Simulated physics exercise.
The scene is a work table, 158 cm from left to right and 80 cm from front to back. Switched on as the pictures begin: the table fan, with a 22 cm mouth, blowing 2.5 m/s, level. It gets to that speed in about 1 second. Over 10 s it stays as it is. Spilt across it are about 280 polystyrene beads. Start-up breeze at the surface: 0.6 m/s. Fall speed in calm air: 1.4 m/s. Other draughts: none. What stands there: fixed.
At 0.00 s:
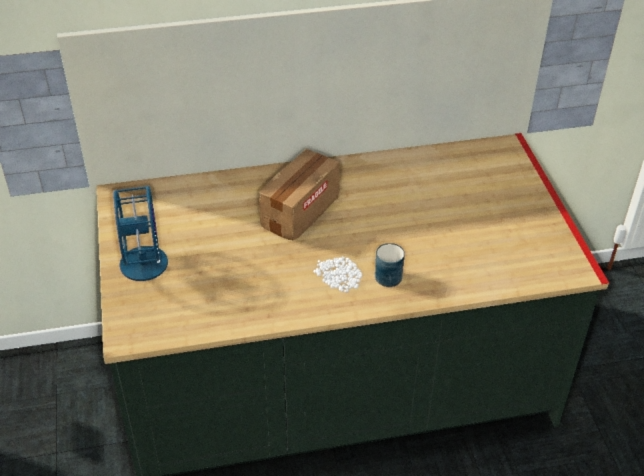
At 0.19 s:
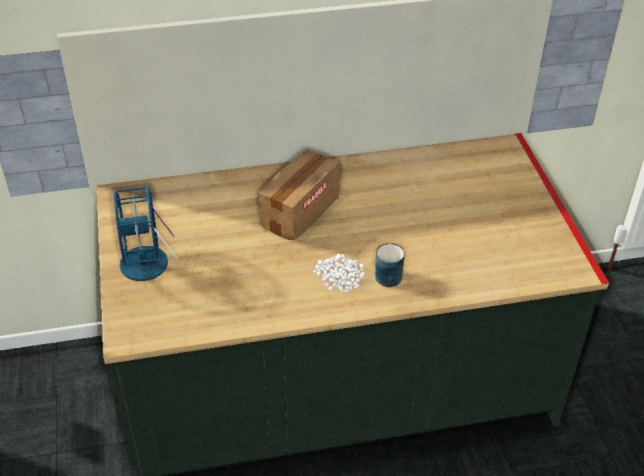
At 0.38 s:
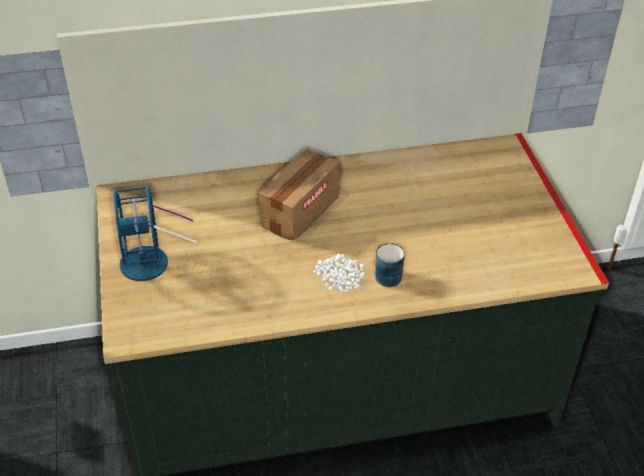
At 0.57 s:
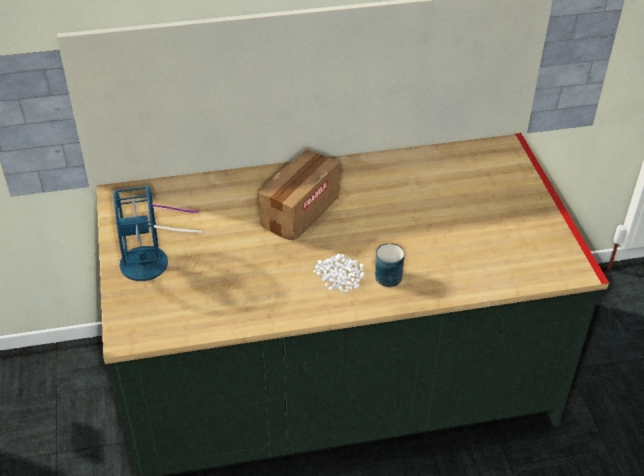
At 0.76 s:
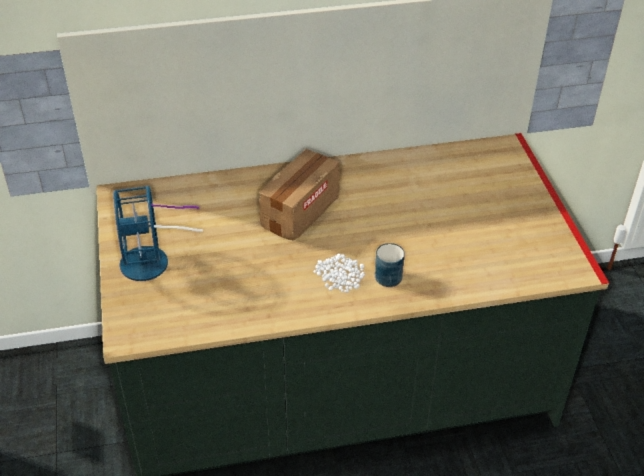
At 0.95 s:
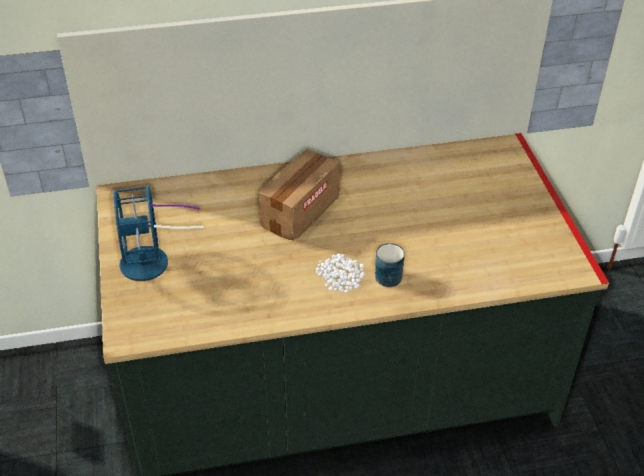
Ribbons on a blue table fan lifting and streaming out to the right, white beads lying almost still beside a mug.
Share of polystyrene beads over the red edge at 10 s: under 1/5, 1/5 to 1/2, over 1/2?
Under 1/5.
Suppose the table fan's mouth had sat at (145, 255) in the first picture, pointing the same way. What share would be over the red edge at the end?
In that case roughly 40 percent.
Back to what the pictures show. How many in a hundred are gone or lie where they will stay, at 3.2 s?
90 per cent.
After 2.0 s, 21 % are on the move or not yet settled, 0 % are over the red edge; the middle of those still in play is near (494, 294).
After 3.2 s, 5 % are on the move or not yet settled, 4 % are over the red edge.
After 5.5 s, 3 % are on the move or not yet settled, 4 % are over the red edge.
After 10.0 s, at the end, 4 % are over the red edge.
